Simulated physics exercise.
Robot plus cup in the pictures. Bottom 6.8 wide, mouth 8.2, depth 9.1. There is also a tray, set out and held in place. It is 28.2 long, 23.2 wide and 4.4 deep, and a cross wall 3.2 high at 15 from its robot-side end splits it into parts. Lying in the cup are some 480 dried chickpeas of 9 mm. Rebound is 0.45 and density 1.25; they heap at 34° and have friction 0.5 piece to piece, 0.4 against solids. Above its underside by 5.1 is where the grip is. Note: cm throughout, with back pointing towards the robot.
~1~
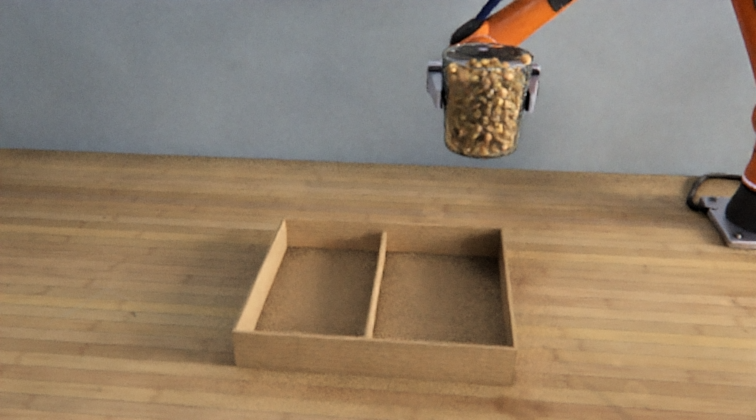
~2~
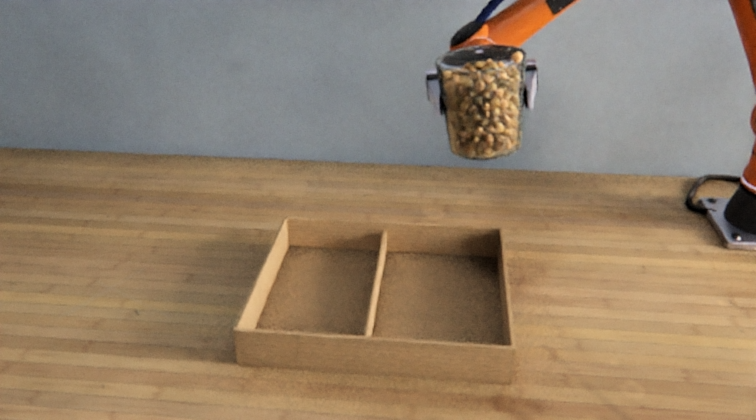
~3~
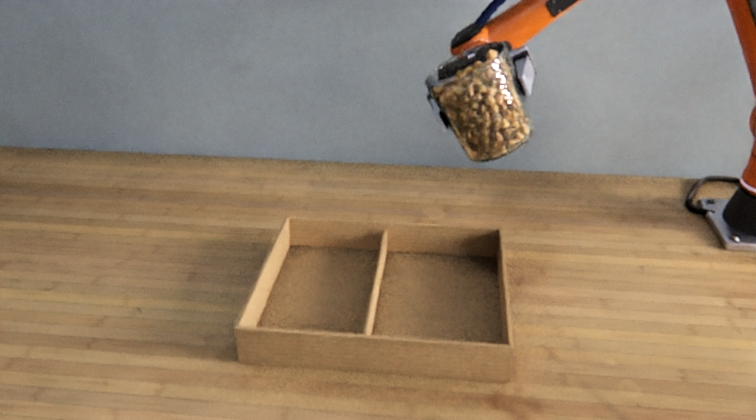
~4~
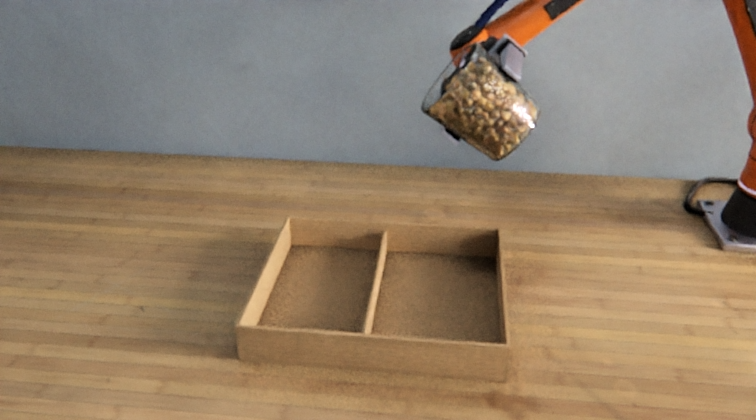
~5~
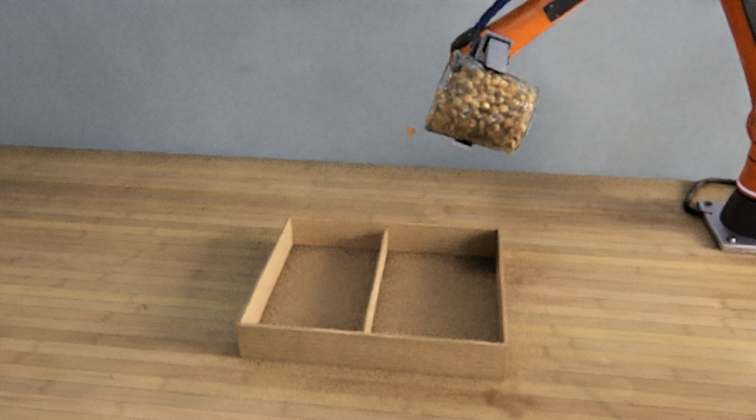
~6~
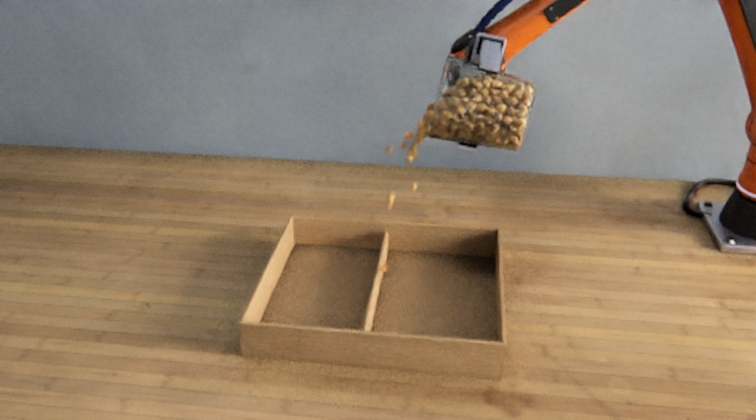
At the start, an orange robot arm holds a clear cup full of dried chickpeas upright above a divided tray on a wooden table. The arm steadily tilts the cup over to the left until it lies nearly sideways, and a few chickpeas, then a small stream, drop from its mouth toward the tray.
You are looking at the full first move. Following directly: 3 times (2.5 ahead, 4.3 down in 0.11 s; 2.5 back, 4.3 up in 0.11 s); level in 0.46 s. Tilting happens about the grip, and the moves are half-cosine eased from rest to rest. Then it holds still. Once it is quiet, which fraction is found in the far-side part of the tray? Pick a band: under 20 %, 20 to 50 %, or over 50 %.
20 to 50 %.
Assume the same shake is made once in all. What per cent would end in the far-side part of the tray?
Estimate for that case: 15 %.
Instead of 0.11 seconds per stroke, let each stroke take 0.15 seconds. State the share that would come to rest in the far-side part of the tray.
That change gives some 15 percent.
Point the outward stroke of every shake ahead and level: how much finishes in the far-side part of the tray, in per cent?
I'd reckon around 65 per cent.
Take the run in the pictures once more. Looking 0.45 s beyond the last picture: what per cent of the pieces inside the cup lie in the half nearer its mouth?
Mouth half share: Roughly 45 %.
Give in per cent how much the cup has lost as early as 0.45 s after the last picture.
About 30 per cent.
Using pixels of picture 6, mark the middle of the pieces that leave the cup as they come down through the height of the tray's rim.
Centre: Roughly (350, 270).
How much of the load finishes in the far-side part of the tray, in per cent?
Roughly 35 percent.
Then, 0.45 s later, tilted 79° forward, highest piece 28 above the table; 338 in the cup, 74 in the far-side part, 22 in the robot-side part, 48 in flight or on a rim.
Then, 0.90 s later, tilted 38° forward, highest piece 28 above the table; 259 in the cup, 169 in the far-side part, 44 in the robot-side part, 2 on the table or floor, 8 in flight or on a rim.
Then, 1.32 s later, level, highest piece 29 above the table; 259 in the cup, 172 in the far-side part, 46 in the robot-side part, 5 on the table or floor.
Then, 2.37 s later, level, highest piece 29 above the table; 259 in the cup, 172 in the far-side part, 46 in the robot-side part, 5 on the table or floor.
At rest, 259 in the cup, 172 in the far-side part, 46 in the robot-side part, 5 on the table or floor. That is 36 % in the far-side part of the tray.
